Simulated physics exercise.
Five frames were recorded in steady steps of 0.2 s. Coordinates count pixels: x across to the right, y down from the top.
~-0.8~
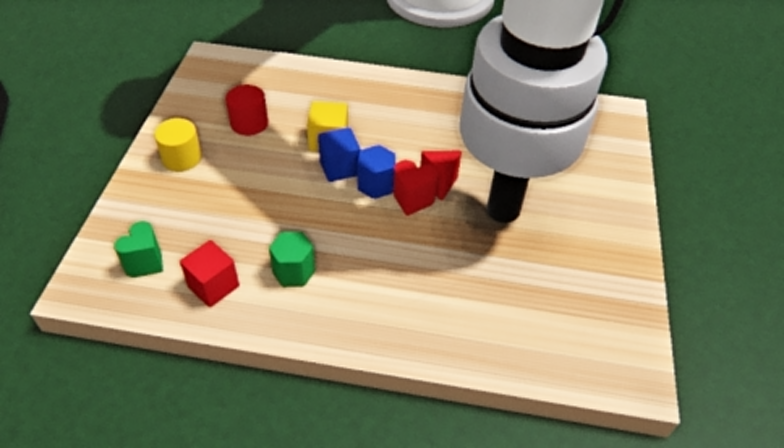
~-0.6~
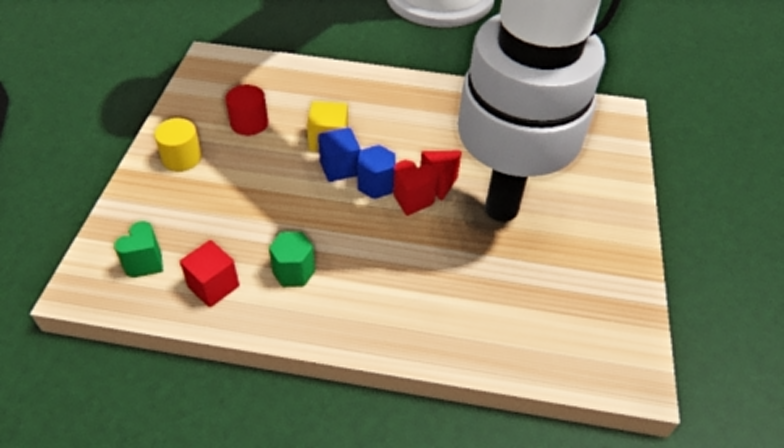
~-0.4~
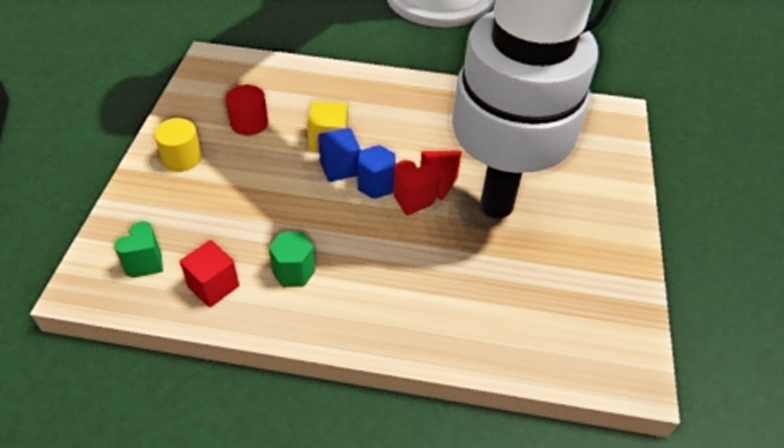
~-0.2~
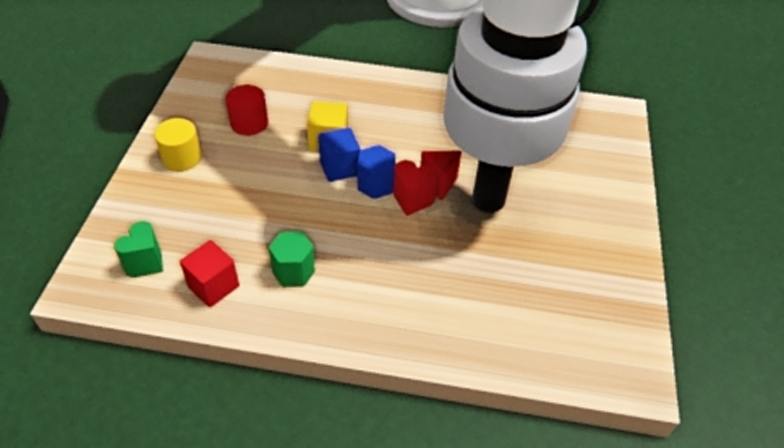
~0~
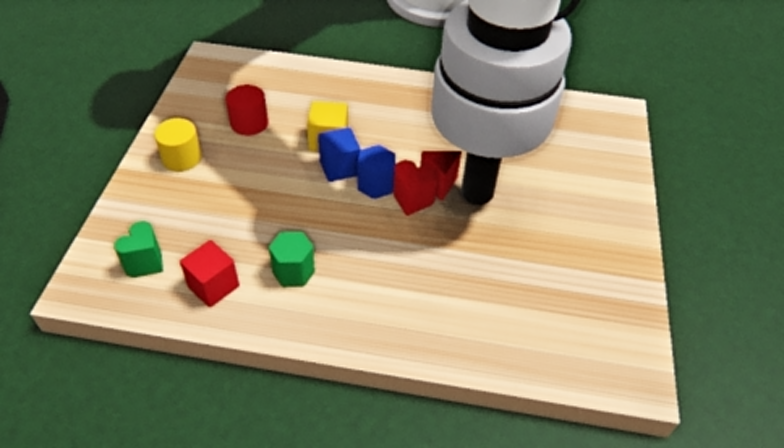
On a wooden board, a robot arm's black-tipped bar moving slightly left and away toward a still cluster of coloured blocks.
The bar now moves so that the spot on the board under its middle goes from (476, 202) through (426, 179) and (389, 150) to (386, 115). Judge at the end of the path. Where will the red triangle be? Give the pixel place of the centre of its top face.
It comes to (360, 103).
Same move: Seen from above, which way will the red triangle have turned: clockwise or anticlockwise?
Looking down on the board, it turns counter-clockwise.
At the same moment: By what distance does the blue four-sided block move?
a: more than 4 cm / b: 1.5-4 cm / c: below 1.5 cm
Correct choice: C.
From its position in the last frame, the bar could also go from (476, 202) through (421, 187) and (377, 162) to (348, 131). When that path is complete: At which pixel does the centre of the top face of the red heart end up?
Put as a pixel place, it's (392, 179).
The first path, step by step. One third of the way, bar at (426, 169); red heart at (411, 175); red triangle at (402, 141).
Two thirds of the way, bar at (390, 141); yellow four-sided block at (325, 112); red heart at (411, 175); red triangle at (365, 114), turned 15° anticlockwise.
At the end, bar at (387, 105); yellow four-sided block at (321, 111), turned 20° anticlockwise; blue four-sided block unmoved; blue hexagonal block unmoved; red heart at (411, 175); red triangle at (360, 103), turned 40° anticlockwise.
